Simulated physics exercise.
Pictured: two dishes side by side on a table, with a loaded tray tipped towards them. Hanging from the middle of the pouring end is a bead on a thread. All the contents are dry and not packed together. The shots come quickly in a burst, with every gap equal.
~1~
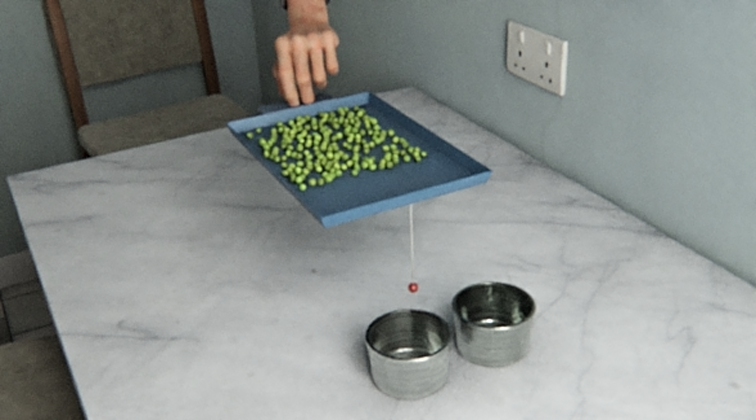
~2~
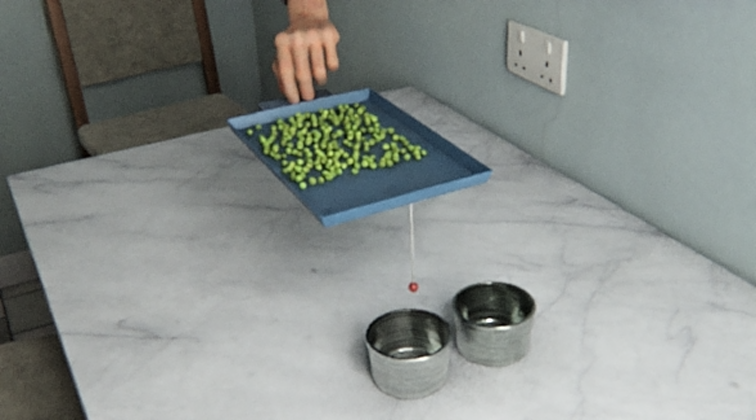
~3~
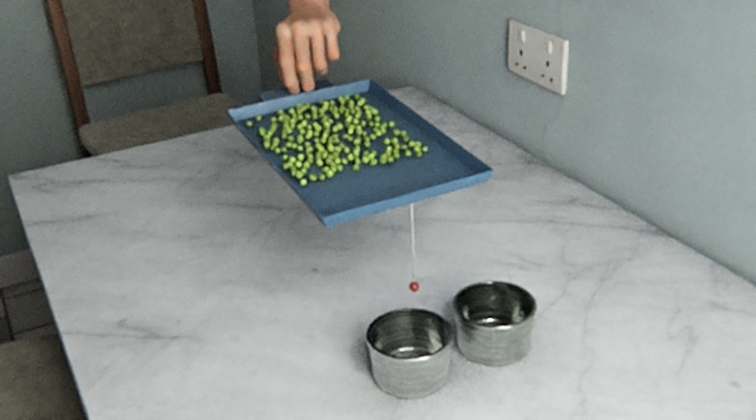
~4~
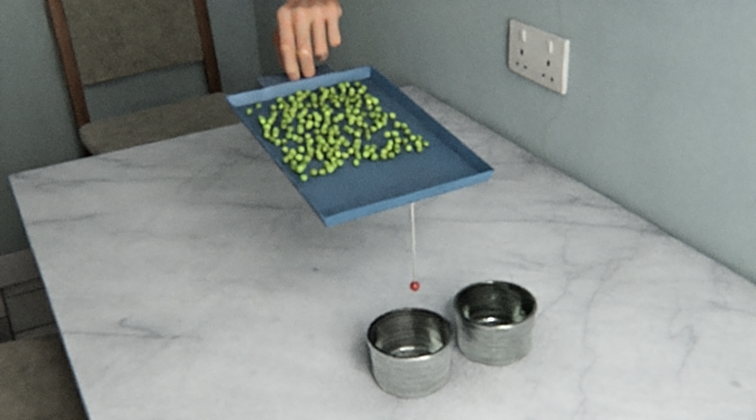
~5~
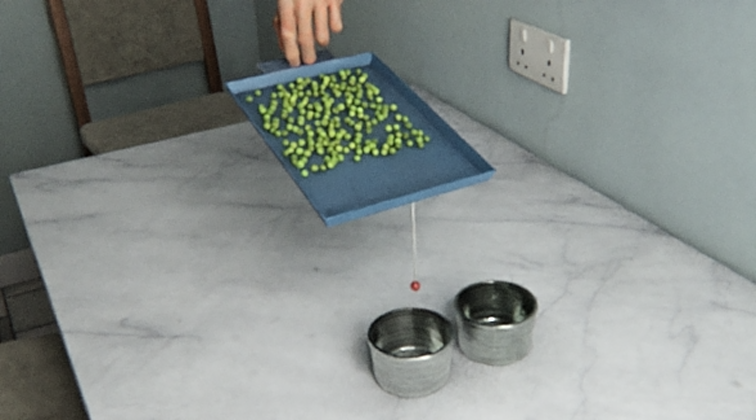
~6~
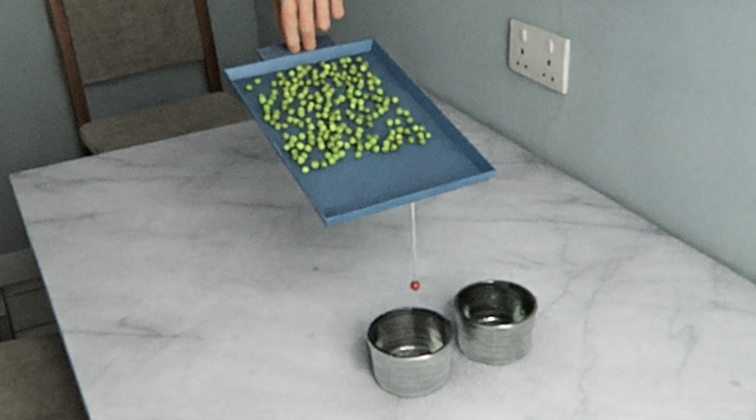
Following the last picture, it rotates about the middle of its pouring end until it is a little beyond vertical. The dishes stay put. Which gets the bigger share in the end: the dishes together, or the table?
The dishes get the bigger share.
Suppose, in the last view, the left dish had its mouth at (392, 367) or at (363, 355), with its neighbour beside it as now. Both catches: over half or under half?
Taking them in turn, it's short of half and then beyond half.
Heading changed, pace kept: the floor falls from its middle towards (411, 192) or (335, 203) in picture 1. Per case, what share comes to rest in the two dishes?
80 per cent, then 10 per cent.
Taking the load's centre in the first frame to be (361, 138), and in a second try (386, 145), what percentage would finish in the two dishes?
About 80 %, then about 80 %.
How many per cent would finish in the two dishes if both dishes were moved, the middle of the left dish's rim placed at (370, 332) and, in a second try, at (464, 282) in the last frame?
Roughly 80 per cent, and 0 per cent.
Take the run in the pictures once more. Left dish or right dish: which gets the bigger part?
It's the left side.
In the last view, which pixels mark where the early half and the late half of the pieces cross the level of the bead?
For the early half I get (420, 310), and for the late half (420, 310).
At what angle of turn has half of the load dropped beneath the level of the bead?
Roughly 95 degrees from level.
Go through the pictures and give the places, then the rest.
Corners of the pouring end at (325, 215) and (486, 170), level; middle of the load at (324, 145), dried peas; left dish at (430, 373); right dish at (516, 341); bead on its thread at (413, 288), in the first frame.
Corners of the pouring end at (325, 214) and (486, 170), level; middle of the load at (324, 142), in the second frame.
Corners of the pouring end at (326, 214) and (487, 169), tipped barely, level across its low end; middle of the load at (325, 136), in the third frame.
Corners of the pouring end at (327, 214) and (488, 169), tipped a little, level across its low end; middle of the load at (325, 127), in the fourth frame.
Corners of the pouring end at (328, 215) and (490, 169), tipped a little, level across its low end; middle of the load at (326, 118), in the fifth frame.
Corners of the pouring end at (328, 216) and (490, 169), tipped clearly, level across its low end; middle of the load at (326, 110); left dish at (432, 371); right dish at (518, 339), in the sixth frame.
Soon, tray tipped steeply; about two thirds on the tray; a small part in the left dish; a small part in the right dish; a small part outside both; a small part in the air.
A while on, tray tipped right over; a small part on the tray; about a third in the left dish; a small part in the right dish; about a quarter outside both; about a quarter in the air.
Towards the end, tray tipped past a quarter turn; about half in the left dish; about a quarter in the right dish; about a third outside both.
Finally, tray tipped past a quarter turn; about half in the left dish; about a quarter in the right dish; about a third outside both.
